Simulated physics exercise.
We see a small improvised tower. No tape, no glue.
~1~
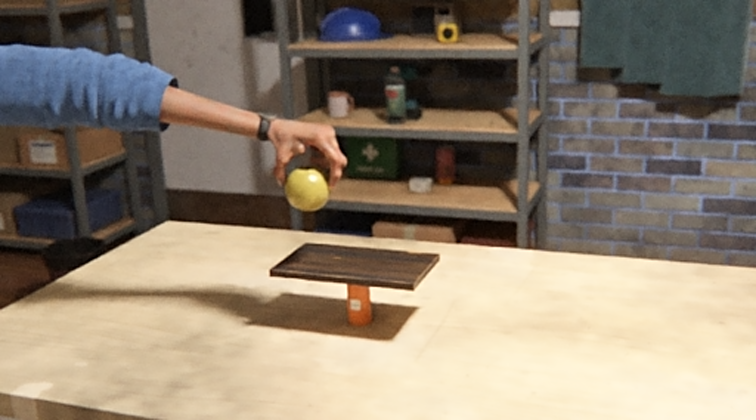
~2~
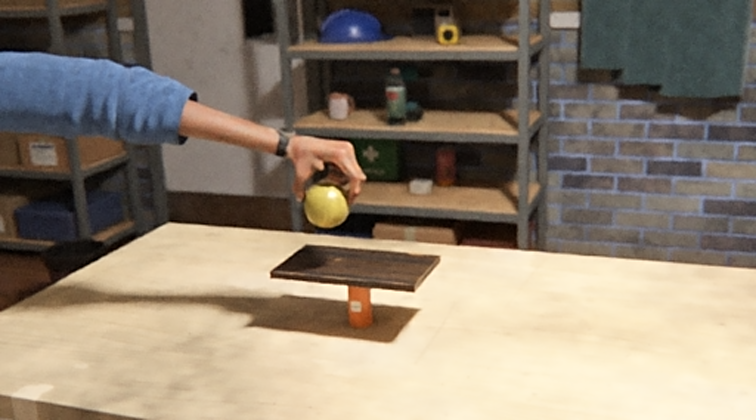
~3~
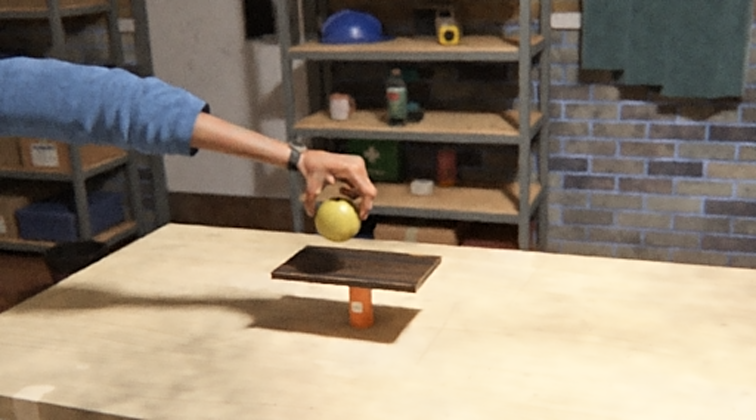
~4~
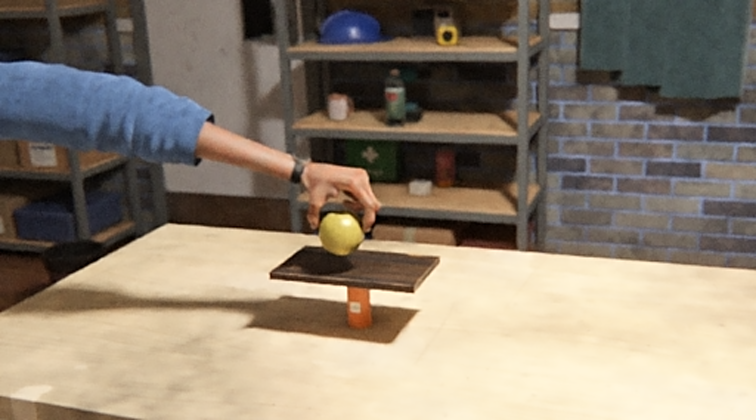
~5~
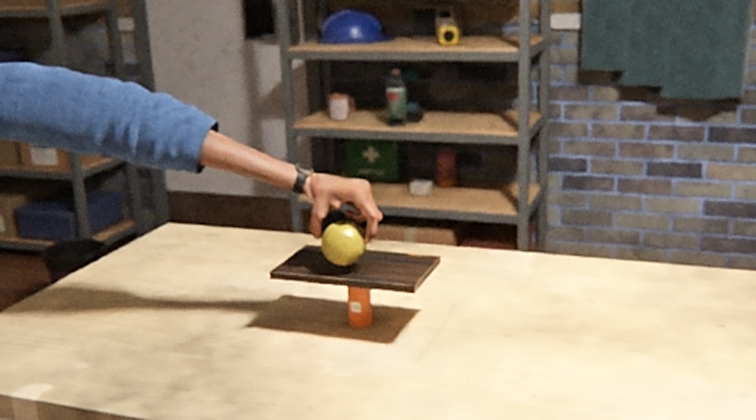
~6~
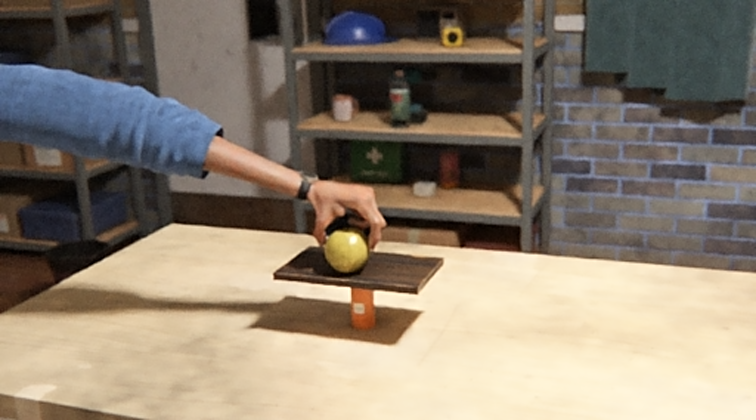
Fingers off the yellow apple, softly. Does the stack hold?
The stack stays up.
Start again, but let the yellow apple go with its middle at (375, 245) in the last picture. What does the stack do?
Then it holds.
Then, 0.20 s later than the last frame, all is still.
Then, 0.70 s later than the last frame, yellow apple resting near (347, 251).
When it is over, all 3 as before. End places, in pixels of the last picture, yellow apple near (347, 251). The stack keeps its balance.
